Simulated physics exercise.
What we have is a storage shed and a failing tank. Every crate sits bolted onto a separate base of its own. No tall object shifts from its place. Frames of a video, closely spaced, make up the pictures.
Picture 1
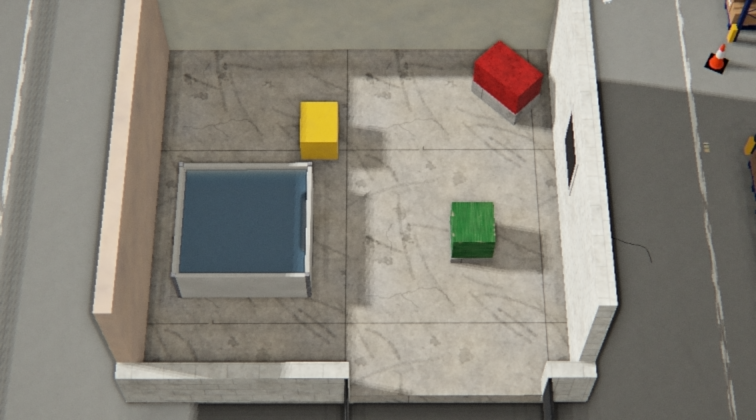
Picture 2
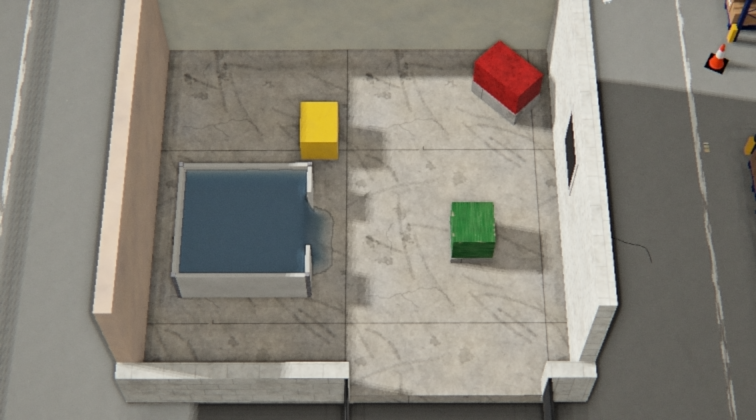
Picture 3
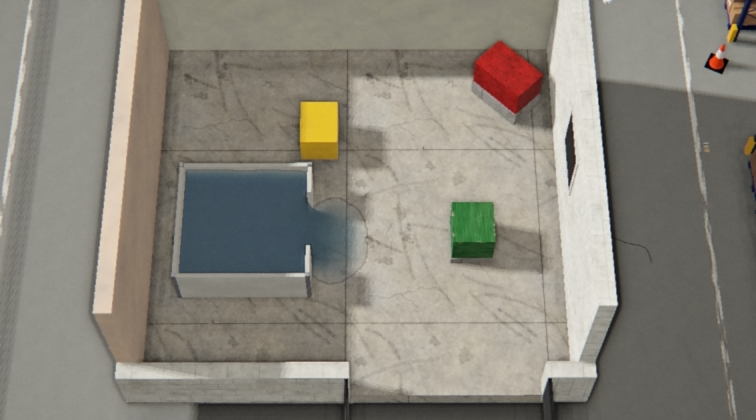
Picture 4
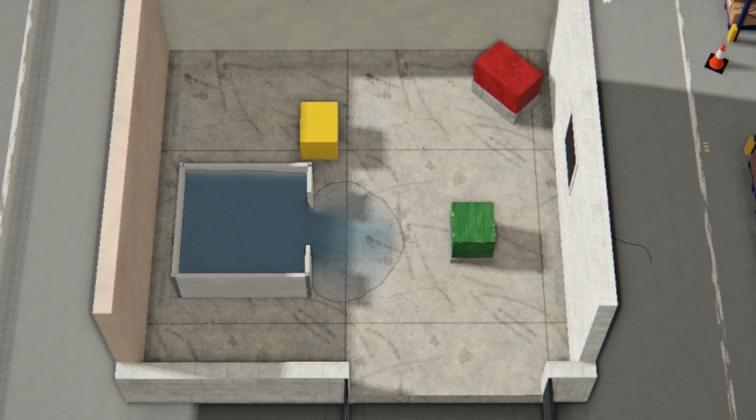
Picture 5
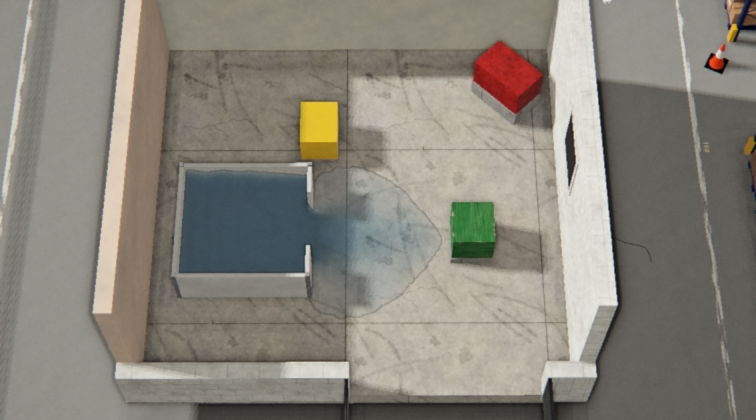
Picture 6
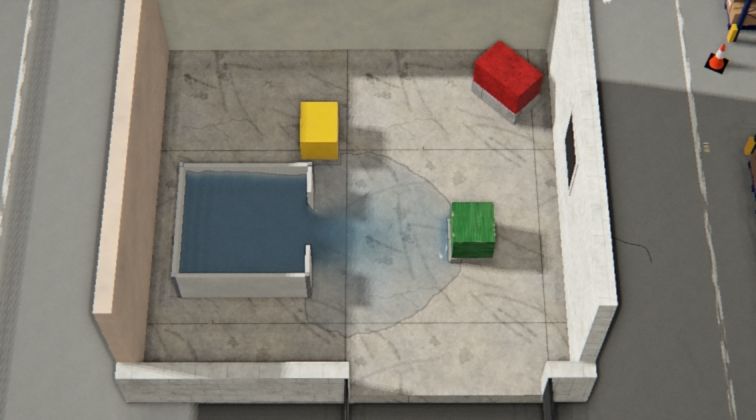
Water pouring through a gap in an open tank's right side, spreading across the concrete floor and reaching a green block.
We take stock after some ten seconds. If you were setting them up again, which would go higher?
I'd say the yellow crate can stay, the green crate goes higher, the red crate can stay.
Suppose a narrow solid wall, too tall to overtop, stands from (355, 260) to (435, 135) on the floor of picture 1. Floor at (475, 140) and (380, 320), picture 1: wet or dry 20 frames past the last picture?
In order, I'd call them bare and inundated.
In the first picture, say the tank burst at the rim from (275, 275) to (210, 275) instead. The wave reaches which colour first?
The green crate.
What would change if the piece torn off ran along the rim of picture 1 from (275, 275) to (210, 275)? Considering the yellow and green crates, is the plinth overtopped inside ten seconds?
First the yellow crate: It is never reached; then the green crate: It is never reached.
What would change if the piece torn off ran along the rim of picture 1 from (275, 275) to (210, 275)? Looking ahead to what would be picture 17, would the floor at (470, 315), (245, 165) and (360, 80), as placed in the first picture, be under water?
In that order: Covered, clear, free of water.
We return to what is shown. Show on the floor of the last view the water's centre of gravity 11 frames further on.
My reading is close to (330, 239).
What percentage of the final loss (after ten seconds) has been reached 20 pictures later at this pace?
My estimate is roughly 25 percent.
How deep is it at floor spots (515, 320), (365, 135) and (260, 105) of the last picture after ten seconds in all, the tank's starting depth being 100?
Around 8, 4 and 4 %.
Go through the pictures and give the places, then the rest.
The open tank at (244, 221) is whole and still, in the first picture.
The front is at (321, 269), out from the gap at (308, 234), in the second picture.
The front is at (360, 258), out from the gap at (308, 235), in the third picture.
Water pours out at (308, 235) and has run to (399, 244), in the fourth picture.
The front is at (434, 244), out from the gap at (308, 234), in the fifth picture.
The front is at a hidden place, out from the gap at (308, 234), in the sixth picture.
A moment on, water covers 35 % of the floor; the yellow crate water round its plinth, the green crate water round its plinth, the red crate not reached.
Next, water covers 45 % of the floor; the yellow crate water round its plinth, the green crate water round its plinth, the red crate water round its plinth.
Then, water covers 50 % of the floor; the yellow crate water round its plinth, the green crate water round its plinth, the red crate water round its plinth.
Later, water covers 65 % of the floor; the yellow crate water round its plinth, the green crate water round its plinth, the red crate water round its plinth.
In the end, water covers 80 % of the floor; the yellow crate stayed above the water, the green crate was topped, the red crate stayed above the water.
